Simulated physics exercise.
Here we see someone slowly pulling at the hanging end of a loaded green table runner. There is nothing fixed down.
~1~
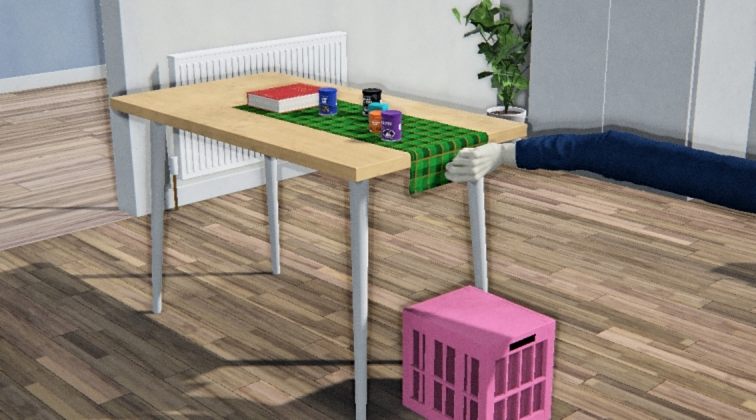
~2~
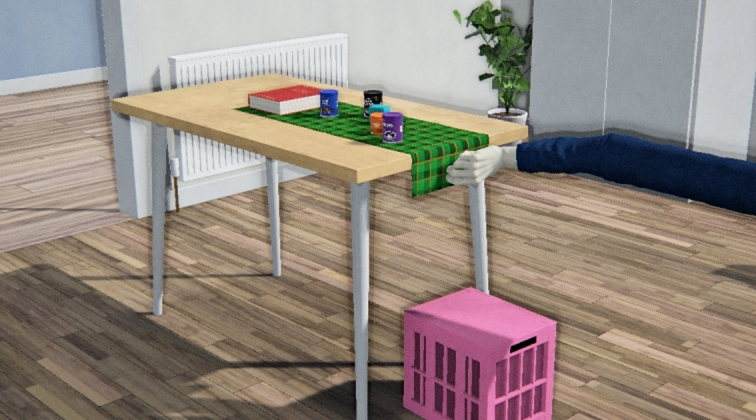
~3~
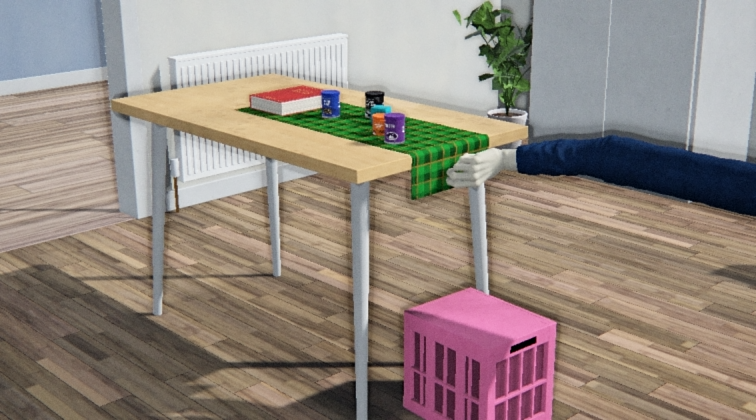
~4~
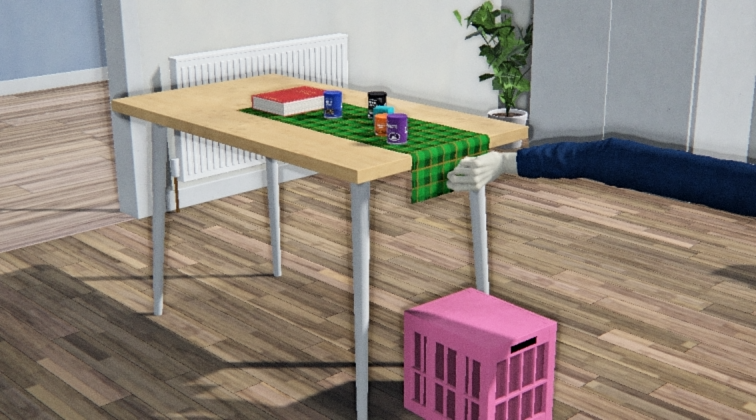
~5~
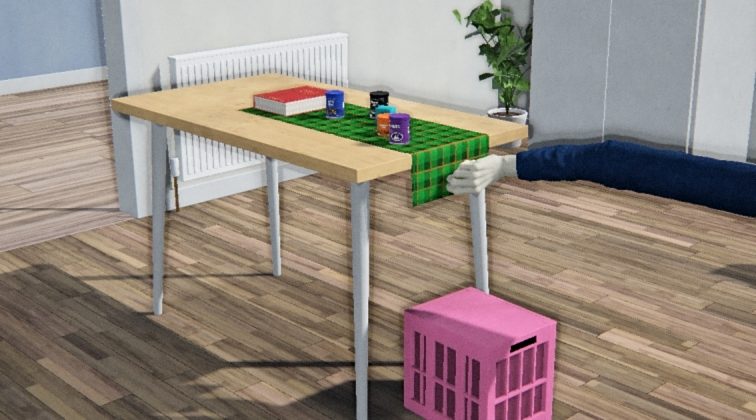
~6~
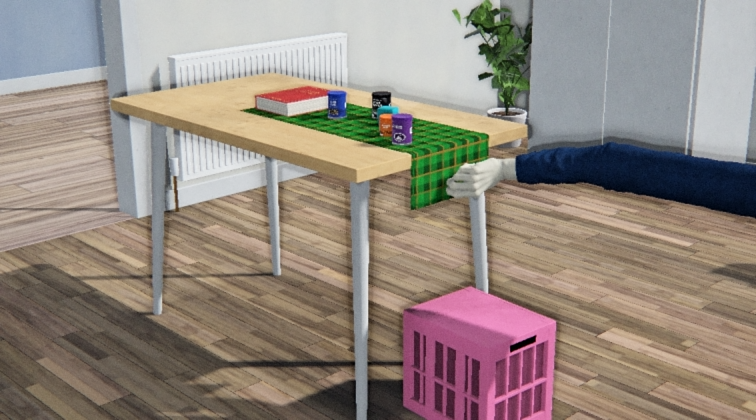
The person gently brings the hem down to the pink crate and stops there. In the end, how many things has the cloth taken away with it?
The cloth has taken away three things.
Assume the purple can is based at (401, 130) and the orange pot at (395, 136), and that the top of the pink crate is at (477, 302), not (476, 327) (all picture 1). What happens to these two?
The purple can is lost; the orange pot is lost.
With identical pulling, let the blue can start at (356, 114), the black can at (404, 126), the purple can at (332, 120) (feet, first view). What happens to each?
The blue can ends up on top, the black can ends up off and the purple can ends up on top.
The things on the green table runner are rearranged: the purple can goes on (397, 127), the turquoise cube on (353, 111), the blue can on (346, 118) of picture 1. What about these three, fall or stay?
My call: The purple can takes a tumble; the turquoise cube hangs on; the blue can hangs on.
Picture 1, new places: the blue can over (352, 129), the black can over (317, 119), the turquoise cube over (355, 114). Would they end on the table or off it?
The blue can? It tips off. The black can stays where it is, and the turquoise cube stays where it is.
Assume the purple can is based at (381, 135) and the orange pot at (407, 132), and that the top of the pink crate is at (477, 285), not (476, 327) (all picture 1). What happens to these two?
Purple can is gone, orange pot is gone.
A little later, hem near (452, 254); purple can gone.
Next, hem near (452, 294); purple can and orange pot gone.
When it is over, hem on the crate; purple can, orange pot and turquoise cube gone. The table loses three.
